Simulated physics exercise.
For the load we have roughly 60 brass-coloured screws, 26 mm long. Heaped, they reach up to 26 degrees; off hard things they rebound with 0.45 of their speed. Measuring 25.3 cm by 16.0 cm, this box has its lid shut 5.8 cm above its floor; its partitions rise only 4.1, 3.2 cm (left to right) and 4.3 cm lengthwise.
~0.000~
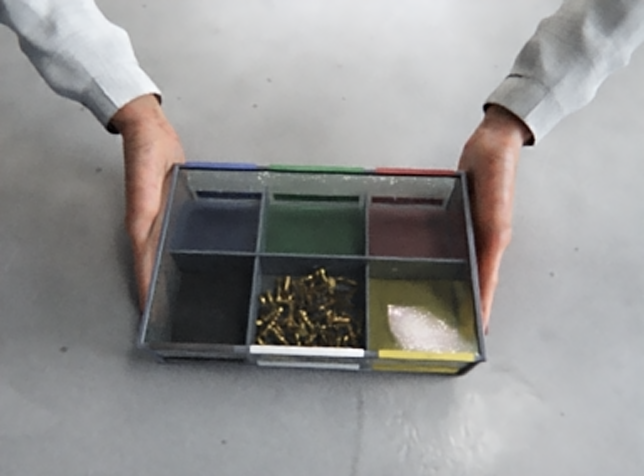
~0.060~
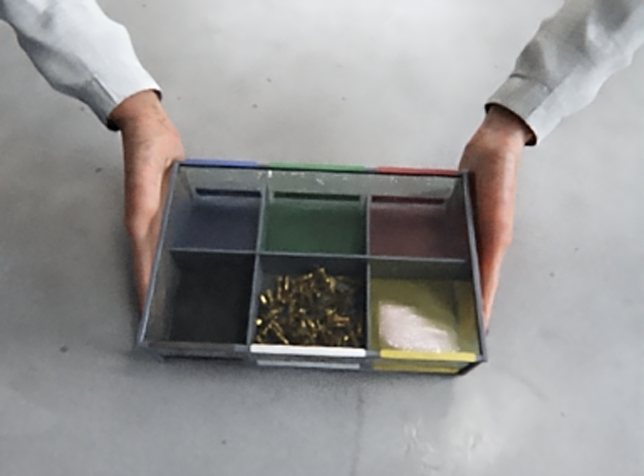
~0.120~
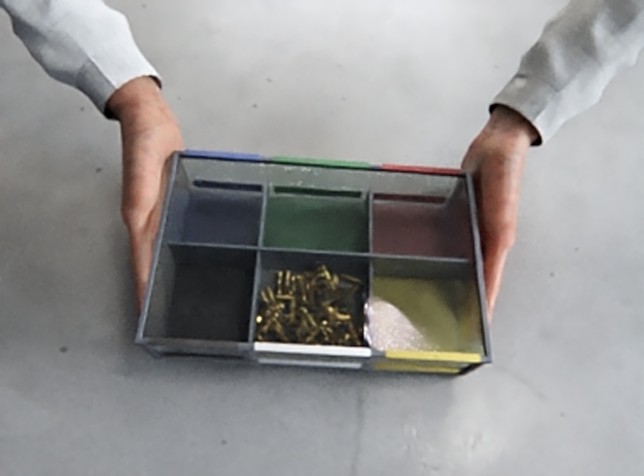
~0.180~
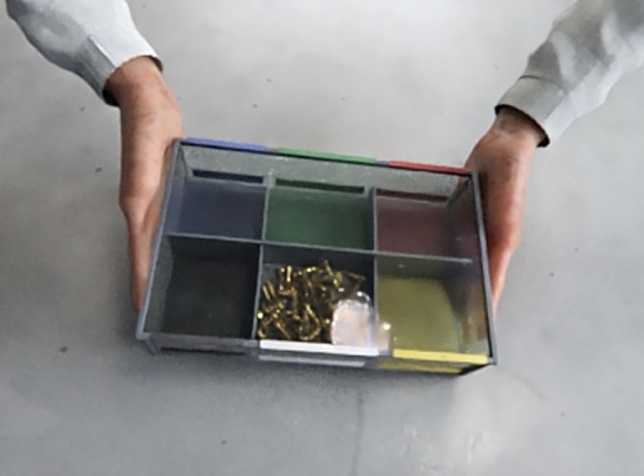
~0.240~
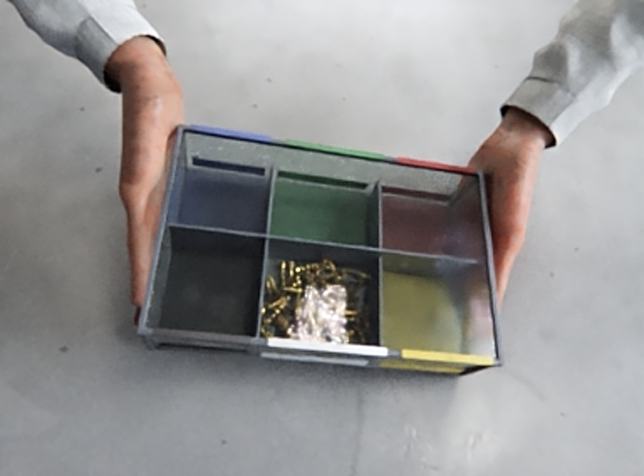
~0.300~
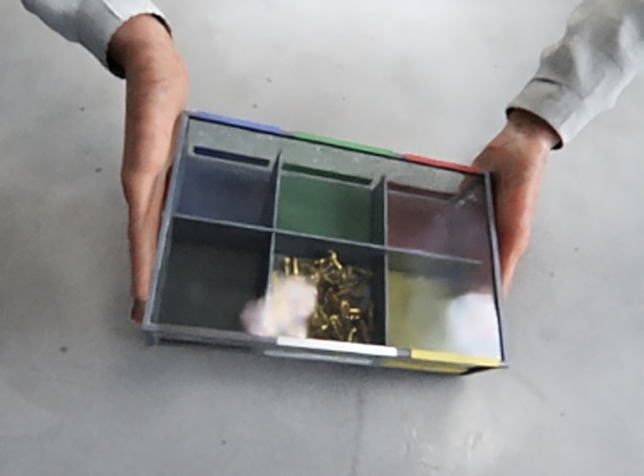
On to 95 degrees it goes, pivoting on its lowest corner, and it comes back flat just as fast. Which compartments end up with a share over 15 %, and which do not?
Red not over, blue not over, green not over, yellow over, white over, black not over.
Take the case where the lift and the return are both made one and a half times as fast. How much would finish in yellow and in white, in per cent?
Yellow = 75 %; white = 25 %.
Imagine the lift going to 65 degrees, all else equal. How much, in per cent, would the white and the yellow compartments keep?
White: 90; yellow: 10 (per cent).
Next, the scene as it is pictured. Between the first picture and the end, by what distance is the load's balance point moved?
Net shift: Approx. 8.0 cm.
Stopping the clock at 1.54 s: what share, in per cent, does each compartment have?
You'd see red at 0, blue at 0, green at 0, yellow at 35, white at 65 and black at 0 per cent.
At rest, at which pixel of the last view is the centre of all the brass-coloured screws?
At about (430, 333).
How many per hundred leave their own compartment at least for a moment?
Close to 65 in a hundred.
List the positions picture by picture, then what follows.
In the first picture, box tilt 0 degrees, front corners at (143, 343) and (480, 356); white 100 %.
In the second picture, box tilt 1 degrees, front corners at (143, 342) and (481, 356).
In the third picture, box tilt 4 degrees, front corners at (142, 339) and (486, 357), lowest corner right front.
In the fourth picture, box tilt 8 degrees, front corners at (142, 334) and (492, 358), lowest corner right front.
In the fifth picture, box tilt 12 degrees, front corners at (145, 329) and (497, 360), lowest corner right front.
In the sixth picture, box tilt 16 degrees, front corners at (149, 325) and (503, 361), lowest corner right front; white 100 %. The box's pace is about 70 degrees a second.
After 1.54 s, tilt 95 degrees; yellow 35 %, white 65 %.
After 2.37 s, tilt 42 degrees; yellow 65 %, white 35 %.
After 3.20 s, tilt 0 degrees; yellow 65 %, white 35 %.
At rest (3.9 s), red 0 %, blue 0 %, green 0 %, yellow 65 %, white 35 %, black 0 %.
